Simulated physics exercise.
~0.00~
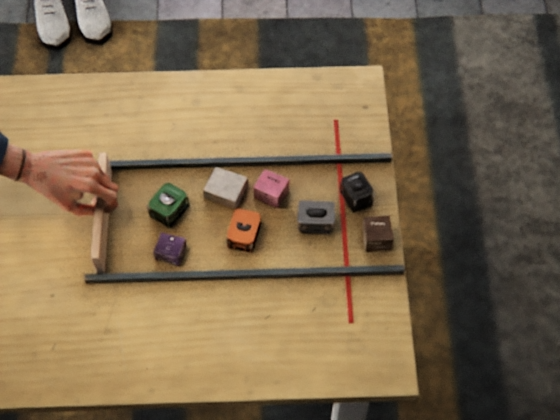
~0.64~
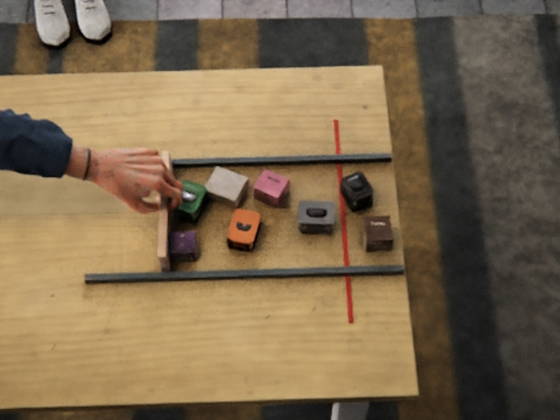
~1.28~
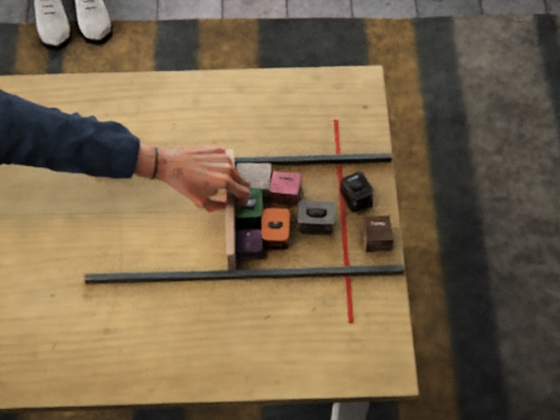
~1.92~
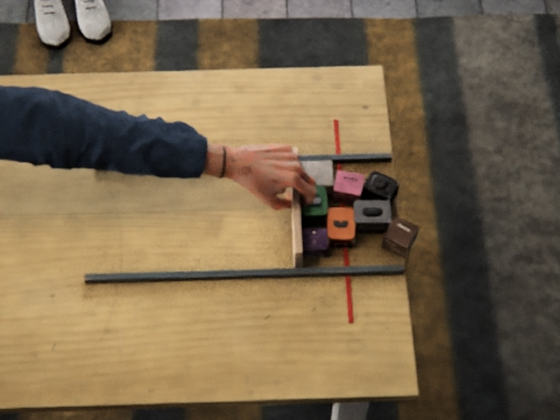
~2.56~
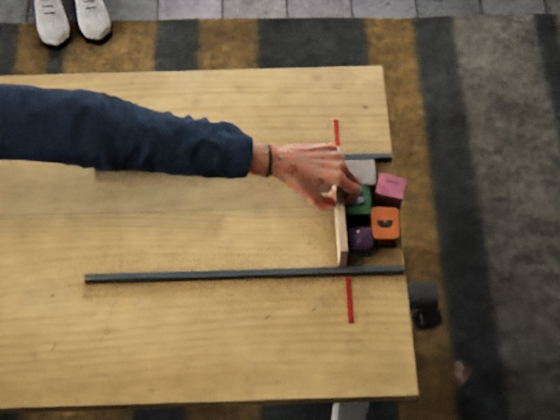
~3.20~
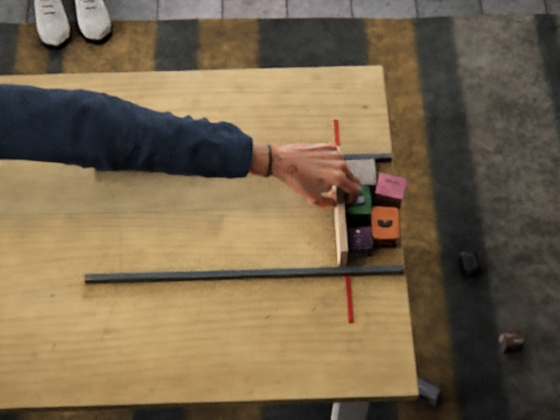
A hand pushes a small wooden board to the right across a light tabletop, between two dark rails and toward a red line. The board reaches the green and purple blocks first, then gathers the white, orange and pink ones into a cluster. The packed group slides on and shoves the grey, black and brown blocks toward the table's edge. As the board arrives at the red line and stops, those three drop off the right end. They tumble down to the striped carpet, while the other five stay bunched against the board, with the pink and orange ones at the rim.
